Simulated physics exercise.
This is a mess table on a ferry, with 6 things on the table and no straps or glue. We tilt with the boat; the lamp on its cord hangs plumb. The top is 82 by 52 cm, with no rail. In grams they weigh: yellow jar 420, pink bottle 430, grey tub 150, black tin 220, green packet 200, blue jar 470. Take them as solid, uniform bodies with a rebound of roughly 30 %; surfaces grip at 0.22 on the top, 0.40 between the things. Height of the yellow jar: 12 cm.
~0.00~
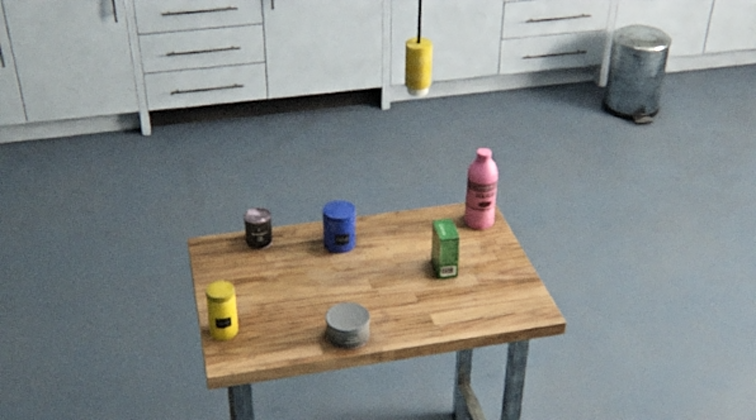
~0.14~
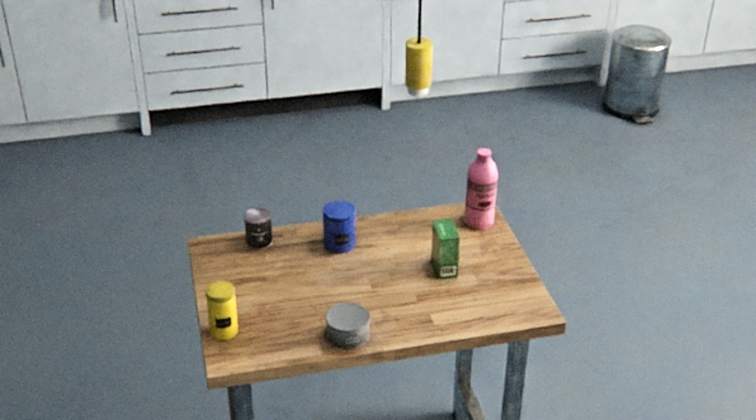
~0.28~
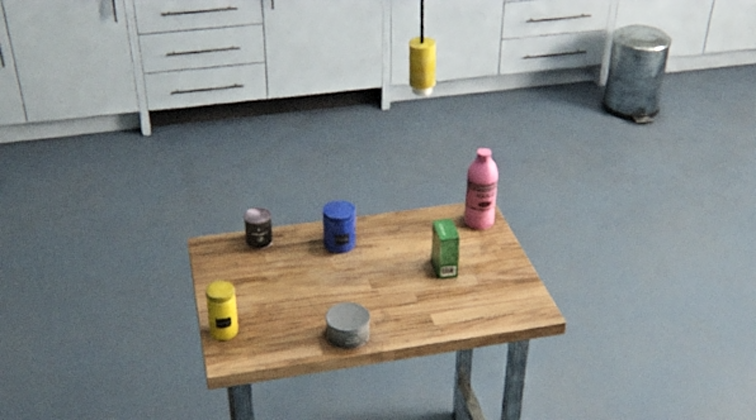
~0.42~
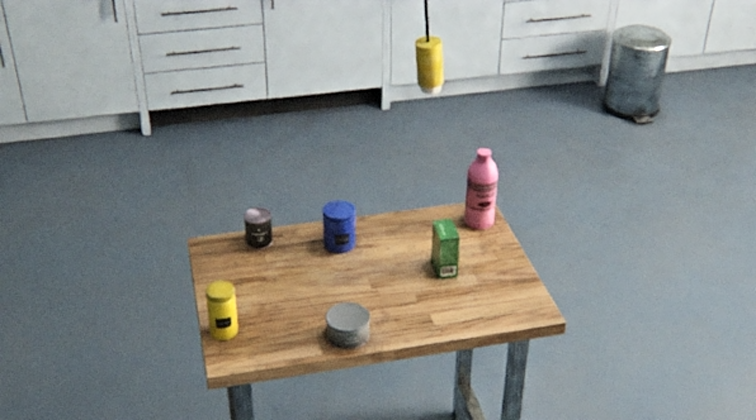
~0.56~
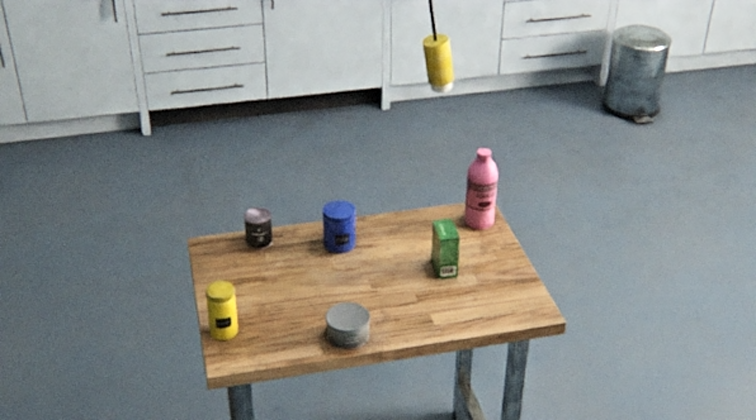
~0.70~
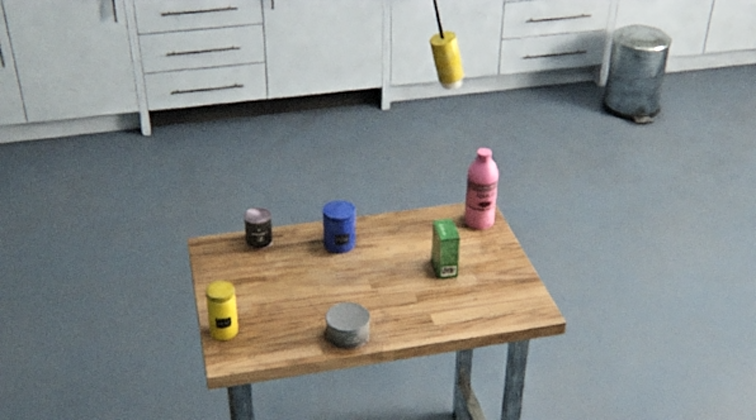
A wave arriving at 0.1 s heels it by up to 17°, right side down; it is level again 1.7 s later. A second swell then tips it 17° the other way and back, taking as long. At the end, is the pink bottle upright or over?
The pink bottle topples.
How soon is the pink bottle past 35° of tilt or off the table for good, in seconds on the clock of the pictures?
At about 1.2 s.
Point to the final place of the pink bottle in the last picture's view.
Around (465, 415).
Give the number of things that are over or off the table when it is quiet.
1 of them.
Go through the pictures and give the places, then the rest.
Boat level; pink bottle (482, 187); yellow jar (222, 311), in the first picture.
Boat level; black tin (258, 229); green packet (445, 249), in the second picture.
Floor tilted 2°, right side down; blue jar (339, 227); yellow jar (222, 311), in the third picture.
Floor tilted 5°, right side down; grey tub (348, 326); black tin (258, 229), in the fourth picture.
Floor tilted 10°, right side down; green packet (445, 249); blue jar (339, 227), in the fifth picture.
Floor tilted 14°, right side down; pink bottle (482, 187); yellow jar (222, 310), in the sixth picture.
After 1.20 s, floor tilted 14°, right side down; pink bottle now off the table; green packet moved 8 cm; yellow jar moved 8 cm.
After 1.50 s, floor tilted 5°, right side down; green packet moved 16 cm; yellow jar moved 16 cm; black tin moved 16 cm.
After 2.40 s, floor tilted 14°, left side down; green packet moved 17 cm; yellow jar moved 16 cm; blue jar moved 16 cm.
After 3.00 s, floor tilted 11°, left side down; green packet moved 6 cm; yellow jar moved 5 cm; blue jar moved 5 cm.
In the end (4.0 s), off the table and tipped over, pink bottle; the other 5 under 5 cm from the start. At the end, from the last picture's camera, pink bottle near (465, 415).
